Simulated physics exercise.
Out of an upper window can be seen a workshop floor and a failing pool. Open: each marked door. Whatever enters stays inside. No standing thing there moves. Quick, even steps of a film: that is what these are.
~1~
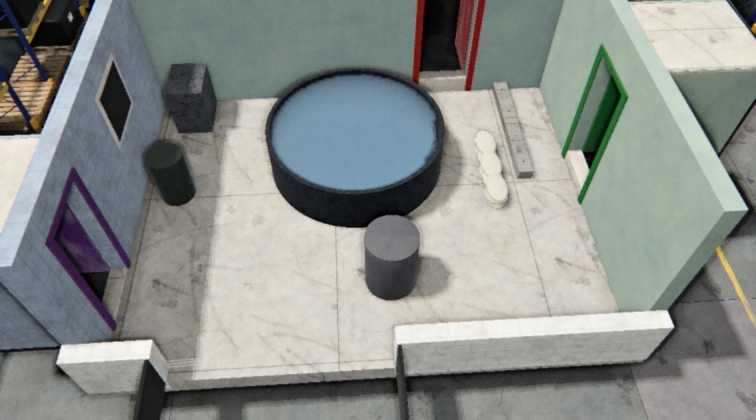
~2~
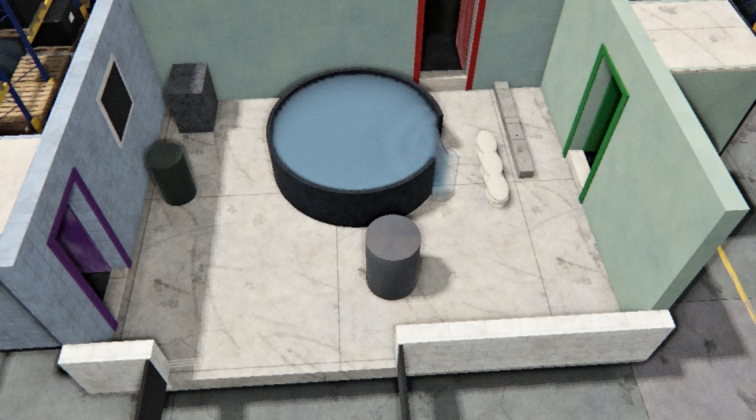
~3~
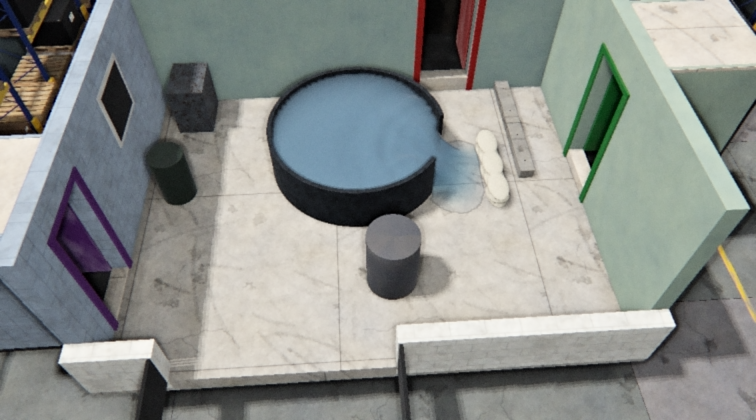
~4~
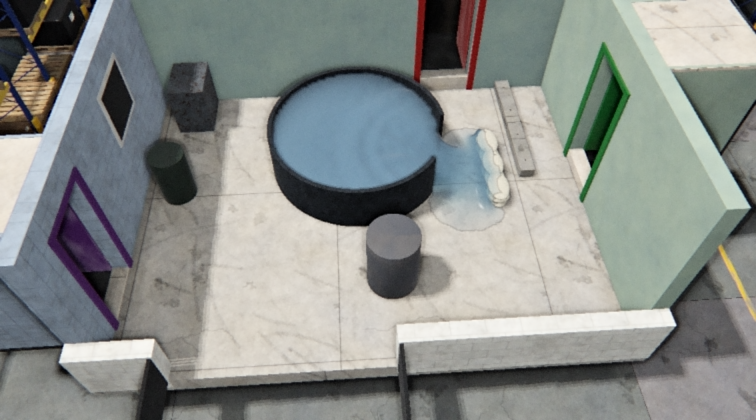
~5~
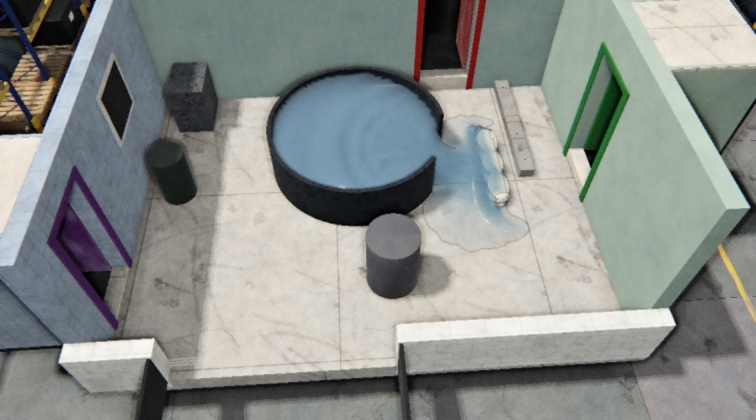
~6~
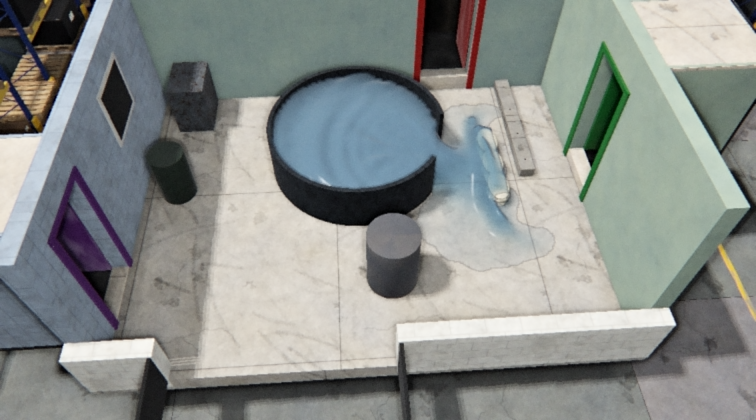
In this clip, a round dark-walled pool of blue water opens at its right side, and water pours through the gap, reaches the pale rounded objects beside it and spreads across the floor toward the lower right.
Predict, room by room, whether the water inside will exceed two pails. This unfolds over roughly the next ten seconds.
The green door does not pass two buckets; the purple door passes two buckets; the red door does not pass two buckets.
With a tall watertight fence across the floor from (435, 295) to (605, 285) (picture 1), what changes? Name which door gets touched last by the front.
Answer: The purple one.
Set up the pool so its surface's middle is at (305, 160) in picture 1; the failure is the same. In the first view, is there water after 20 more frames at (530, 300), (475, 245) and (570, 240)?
Result: Inundated; inundated; inundated.
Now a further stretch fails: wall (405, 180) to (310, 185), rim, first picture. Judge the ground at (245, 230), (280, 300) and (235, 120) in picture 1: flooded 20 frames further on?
Taken one by one: Unaffected, then sodden, then unaffected.
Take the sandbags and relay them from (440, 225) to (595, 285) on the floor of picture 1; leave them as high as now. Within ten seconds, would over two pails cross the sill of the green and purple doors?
Green door: Exceeds it; purple door: Falls short.
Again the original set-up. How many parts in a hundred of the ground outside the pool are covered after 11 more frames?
Share estimate: About 45 per cent.
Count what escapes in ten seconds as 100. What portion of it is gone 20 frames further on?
Near 5 in a hundred.
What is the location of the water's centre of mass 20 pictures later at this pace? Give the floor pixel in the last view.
About (411, 180).
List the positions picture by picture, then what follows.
The pool at (355, 128) is whole and still, in the first picture.
Water pours out at (438, 160) and has run to (433, 197), in the second picture.
The front is at (468, 206), out from the gap at (438, 162), in the third picture.
The front is at (494, 219), out from the gap at (438, 162), in the fourth picture.
Water pours out at (438, 162) and has run to (523, 230), in the fifth picture.
Water pours out at (438, 161) and has run to (541, 251), in the sixth picture.
A moment on, water covers 35 % of the floor; the green door not reached, the purple door not reached, the red door wet at the sill, nothing in.
Next, water covers 45 % of the floor; the green door wet at the sill, nothing in, the purple door not reached, the red door wet at the sill, nothing in.
Then, water covers 60 % of the floor; the green door wet at the sill, nothing in, the purple door not reached, the red door wet at the sill, nothing in.
Later, water covers 95 % of the floor; the green door wet at the sill, nothing in, the purple door under two buckets in, the red door wet at the sill, nothing in.
In the end, water covers 95 % of the floor; the green door under two buckets in, the purple door over two buckets in, the red door wet at the sill, nothing in.
